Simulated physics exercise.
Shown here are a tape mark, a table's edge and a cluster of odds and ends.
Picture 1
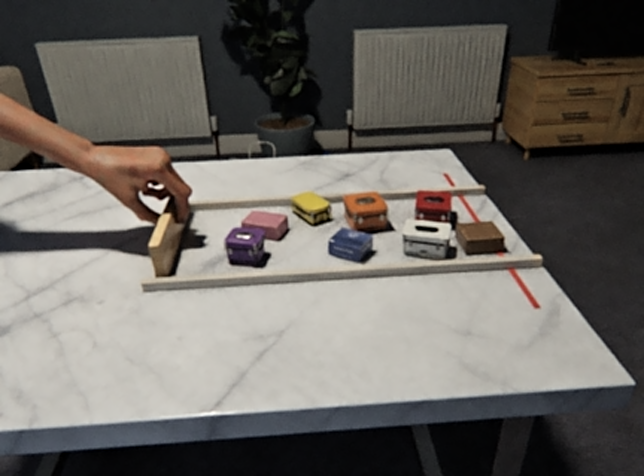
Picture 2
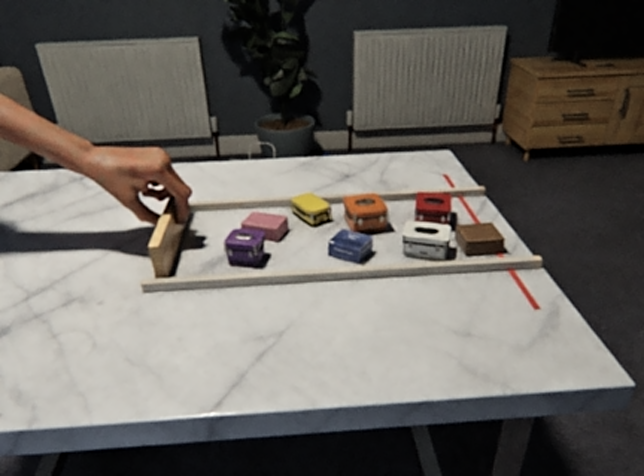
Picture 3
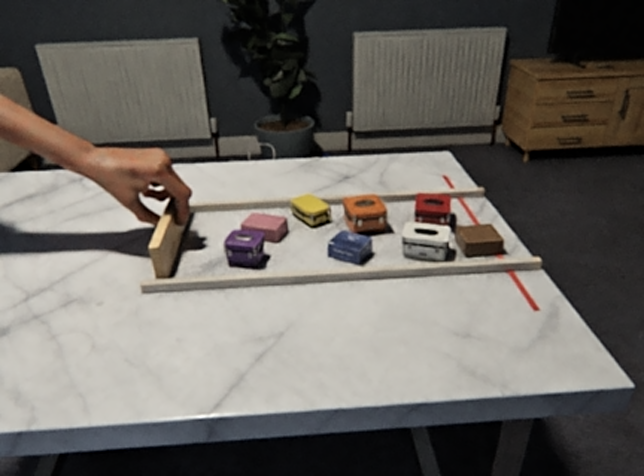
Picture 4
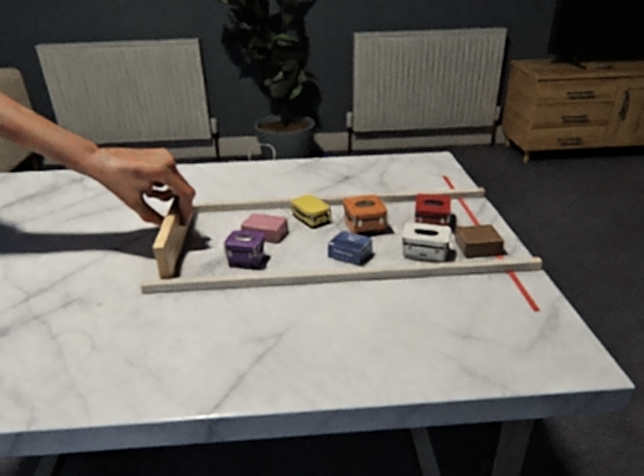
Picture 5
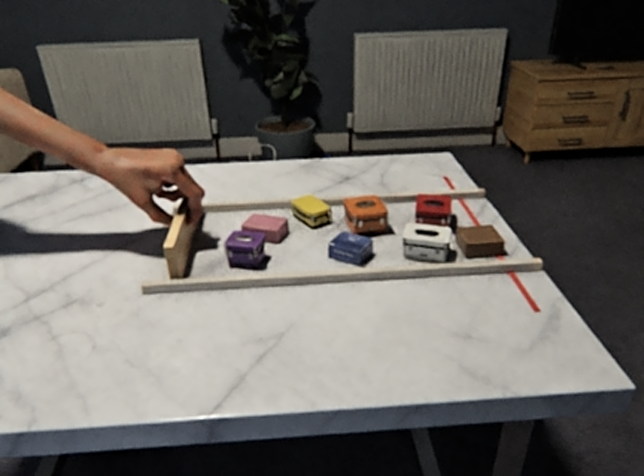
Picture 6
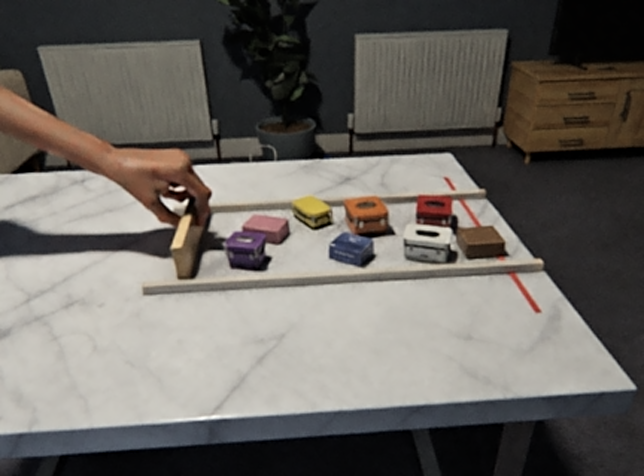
The clip shows a hand holding a small wooden board upright between two strips on a marble table, then sliding it slightly right toward a cluster of colourful little cases and blocks, which stay still near a red line.
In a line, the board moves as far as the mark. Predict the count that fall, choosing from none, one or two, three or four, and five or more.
The count that fall is five or more.
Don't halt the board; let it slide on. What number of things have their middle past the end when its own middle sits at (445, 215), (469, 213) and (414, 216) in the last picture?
In order, that gives 3, then 5, then 1.
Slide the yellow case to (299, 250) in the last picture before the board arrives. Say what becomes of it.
I reckon it falls away.
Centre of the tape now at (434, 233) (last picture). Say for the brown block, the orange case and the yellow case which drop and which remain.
Well, the brown block plunges, the orange case sits tight, and the yellow case sits tight.
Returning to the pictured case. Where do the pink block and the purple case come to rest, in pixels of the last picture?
Around (495, 213) and around (509, 233).
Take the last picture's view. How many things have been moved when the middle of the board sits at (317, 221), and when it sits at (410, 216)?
At the first spot 5, then 8.
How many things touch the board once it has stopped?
Contact count: 3.
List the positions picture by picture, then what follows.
The first frame shows brown block (479, 238); red case (433, 209); white case (426, 240); board (172, 226); tape (481, 226).
The second frame shows red case (433, 211); board (172, 227).
The third frame shows white case (425, 242); pink block (264, 227).
The fourth frame shows brown block (479, 240); yellow case (311, 212).
The fifth frame shows red case (433, 213); purple case (246, 250).
The sixth frame shows brown block (480, 242); red case (434, 214); white case (427, 244); board (192, 228); tape (482, 230).
Soon after, none off yet; brown block at rest near (480, 242); red case at rest near (434, 214); white case at rest near (427, 244).
After that, none off yet; brown block displaced about its own width near (533, 241); red case displaced about its own width near (478, 210); white case displaced about its own width near (493, 240).
In the end, the number that fall off is five or more; gone, blue box, orange case, white case, red case and brown block.
